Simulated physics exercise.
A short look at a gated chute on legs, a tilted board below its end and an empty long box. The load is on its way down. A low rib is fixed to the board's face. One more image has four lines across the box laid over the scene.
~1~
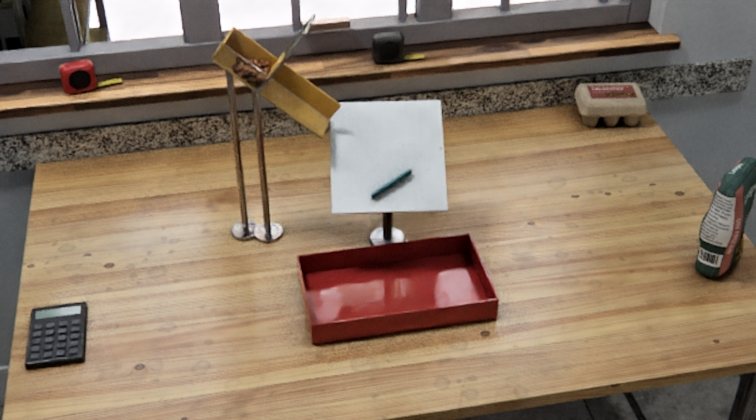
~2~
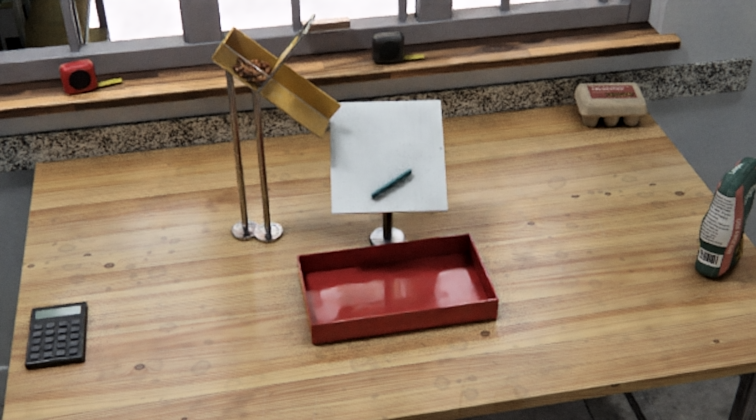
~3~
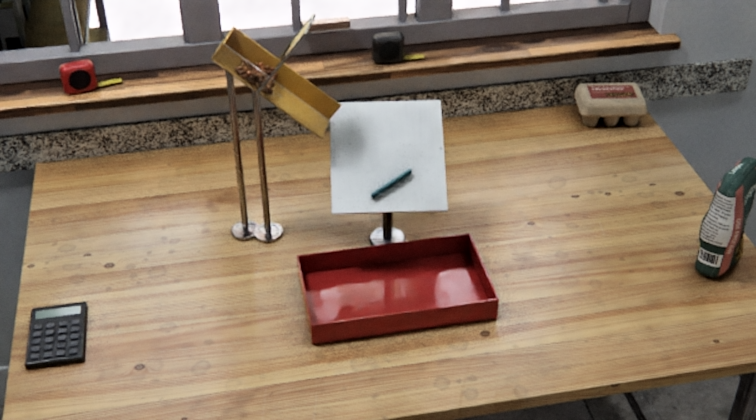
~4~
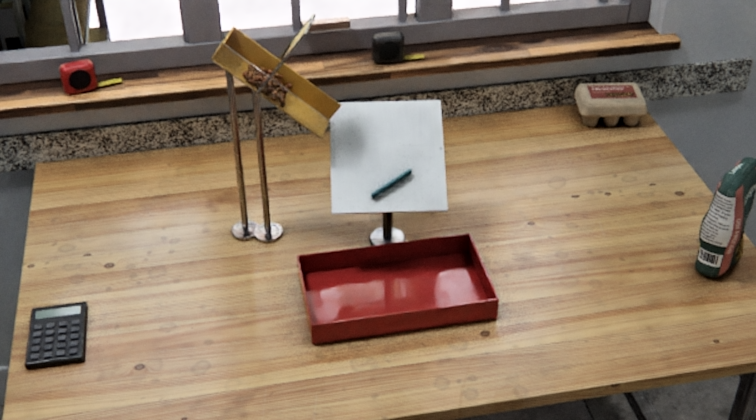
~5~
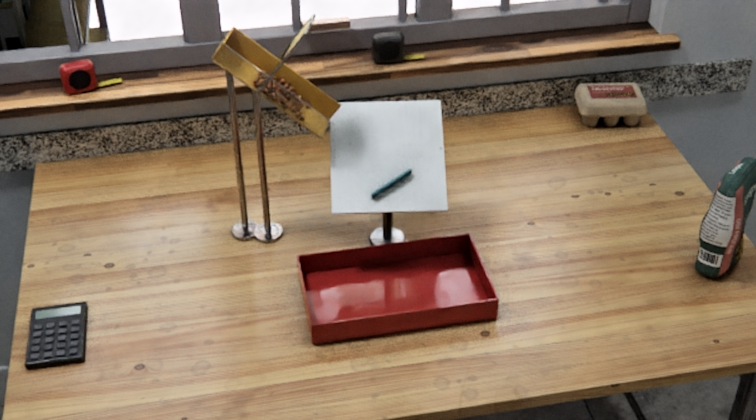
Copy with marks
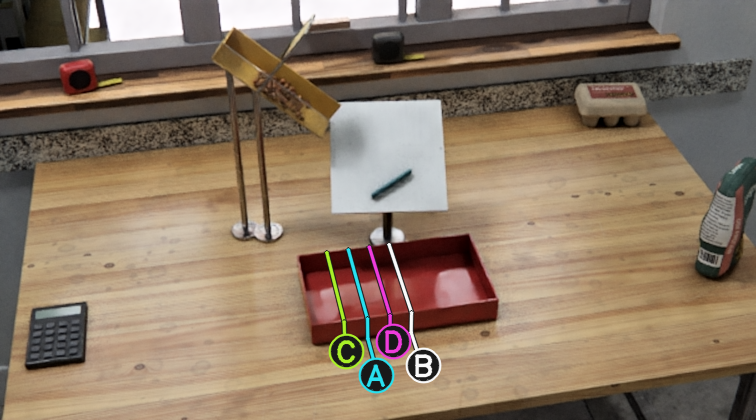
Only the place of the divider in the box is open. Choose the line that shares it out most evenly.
A works best here.
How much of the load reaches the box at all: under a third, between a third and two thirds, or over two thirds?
About that: Over two thirds.
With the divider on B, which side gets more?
The left side.
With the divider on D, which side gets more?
The left side.
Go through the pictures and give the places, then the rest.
The first frame shows load behind the gate (254, 70), cereal balls; lip of the chute (325, 129), sloping fairly steeply.
The second frame shows middle of the board (388, 155), tilted fairly steeply; middle of its low edge (390, 212); of its high edge (385, 101).
The third frame shows front corners of the box (312, 325) and (498, 299), empty; front of the load (270, 92).
The fourth frame shows middle of the load (270, 81); its front (283, 105), roughly a third of the way to the lip; rib from (411, 169) to (372, 195).
The fifth frame shows middle of the load (278, 94); its front (302, 119), roughly two thirds of the way to the lip.
On the marked copy, line A crosses the front rim at (367, 317); line B crosses the front rim at (411, 311); line C crosses the front rim at (343, 321); line D crosses the front rim at (389, 314).
For line A, of what is caught, roughly half on the left of the divider, roughly half on the right.
For line B, of what is caught, the larger part on the left of the divider, roughly a quarter on the right.
For line C, of what is caught, just a few on the left of the divider, almost all on the right.
For line D, of what is caught, the larger part on the left of the divider, roughly a quarter on the right.
